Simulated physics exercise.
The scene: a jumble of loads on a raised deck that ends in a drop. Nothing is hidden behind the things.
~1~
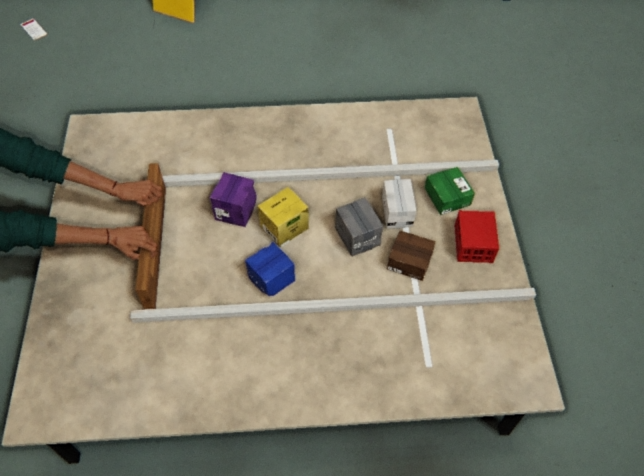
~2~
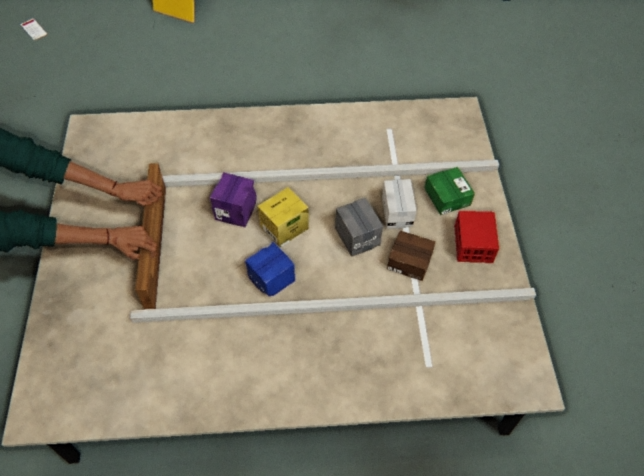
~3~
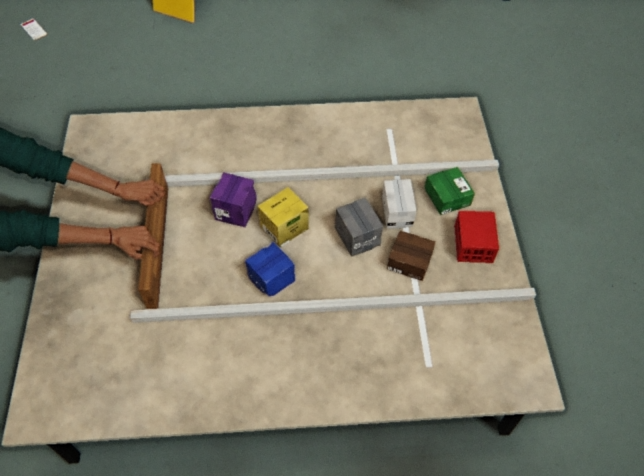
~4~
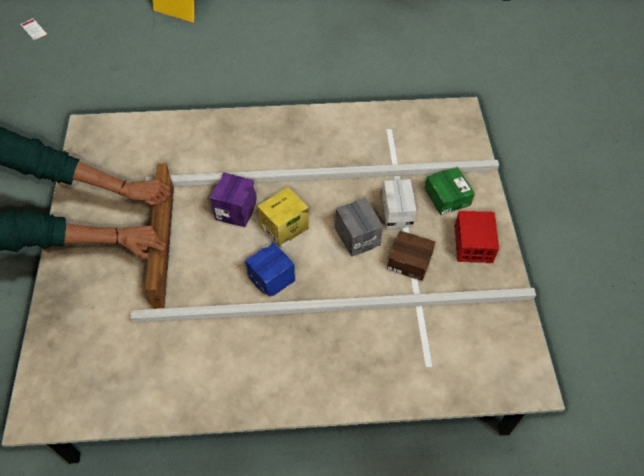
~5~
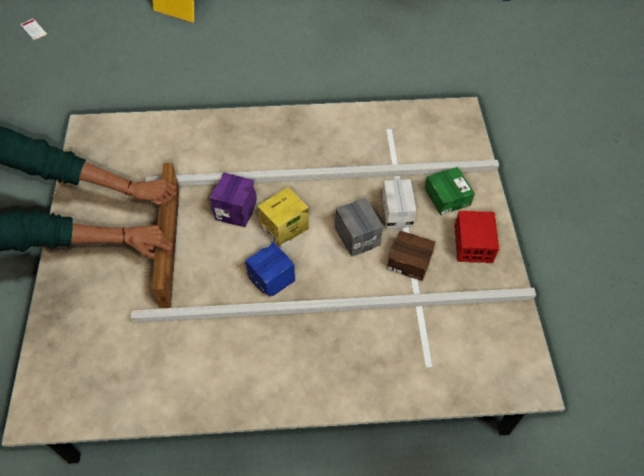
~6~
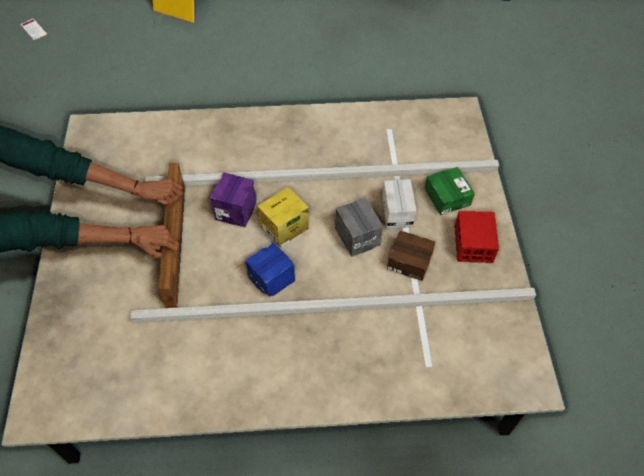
A stone-topped table stands on a grey-green floor, seen from high above by a still camera. Between two pale rails sit purple, yellow, blue, grey, white and brown boxes, with a green one and a red one at the right, past a white line across the tabletop. Two hands in dark green sleeves slide a wooden bar slowly a short way right, while the boxes stay still.
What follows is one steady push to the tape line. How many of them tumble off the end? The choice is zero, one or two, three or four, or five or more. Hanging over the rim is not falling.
Outcome: The number that fall off is zero.
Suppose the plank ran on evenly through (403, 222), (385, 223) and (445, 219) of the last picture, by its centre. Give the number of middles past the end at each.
Past the end: 0, 0 and 2.
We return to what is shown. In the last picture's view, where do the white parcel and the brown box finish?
The white parcel at (456, 196), the brown box at (467, 265).
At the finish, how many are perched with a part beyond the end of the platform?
The number is 1.
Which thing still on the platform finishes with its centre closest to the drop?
Foremost is the green parcel.
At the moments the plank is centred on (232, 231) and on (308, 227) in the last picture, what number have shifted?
First 1, then 4.
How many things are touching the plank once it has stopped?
That makes 3.
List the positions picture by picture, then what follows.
The first frame shows red crate (476, 237); green parcel (449, 191); brown box (411, 256); plank (152, 235); tape (407, 233).
The second frame shows green parcel (449, 191); blue parcel (271, 271).
The third frame shows brown box (411, 256); yellow box (284, 217).
The fourth frame shows red crate (476, 237); plank (161, 234).
The fifth frame shows green parcel (449, 191); grey box (358, 227).
The sixth frame shows red crate (476, 237); green parcel (449, 191); brown box (411, 256); plank (173, 234); tape (407, 233).
A little later, none off yet; red crate at rest near (476, 237); green parcel at rest near (449, 191); brown box at rest near (411, 256).
When it is over, the number that fall off is zero.
